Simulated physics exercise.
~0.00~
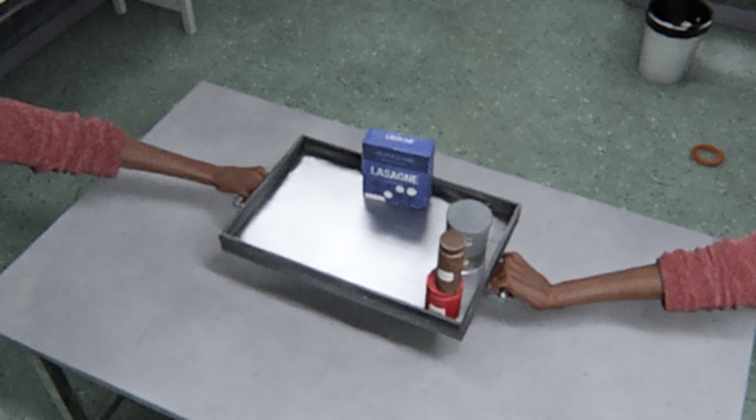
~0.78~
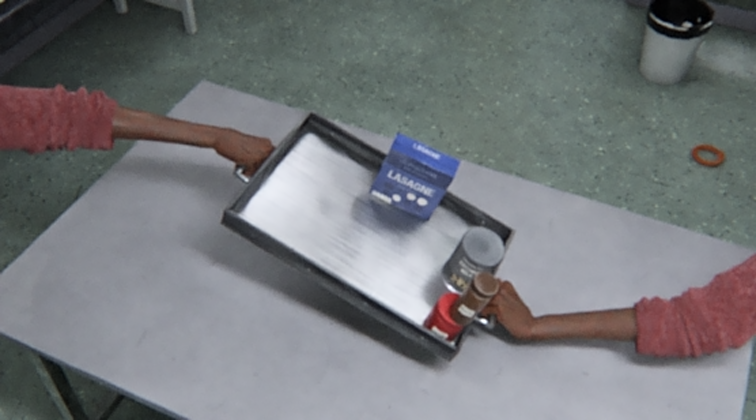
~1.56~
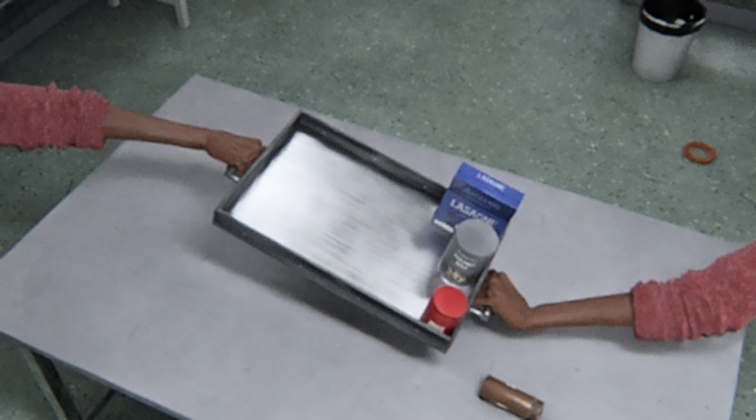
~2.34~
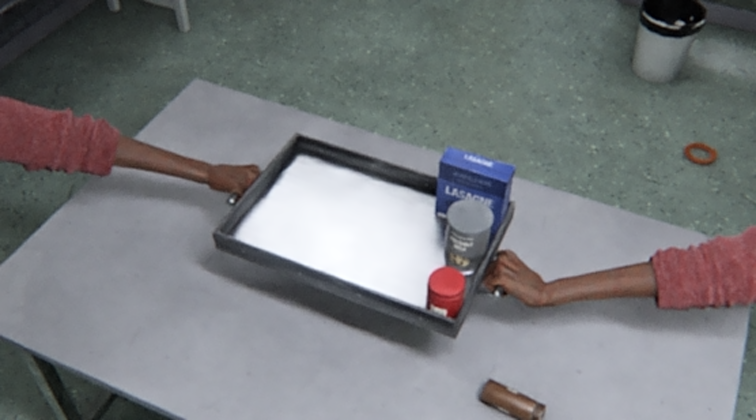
At the start, two hands hold a dark-rimmed tray above a grey table, with a blue lasagne packet near the back and a grey tin, a brown shaker and a red jar grouped towards the right. The hands tip the tray so its right edge dips, and the items lean with it. The brown shaker goes over the rim and ends up lying on its side on the table, while the blue packet slides right, close to the tin. The hands then level the tray again. Finally, the packet, tin and jar stand upright at the right end, and the shaker still lies on the table.
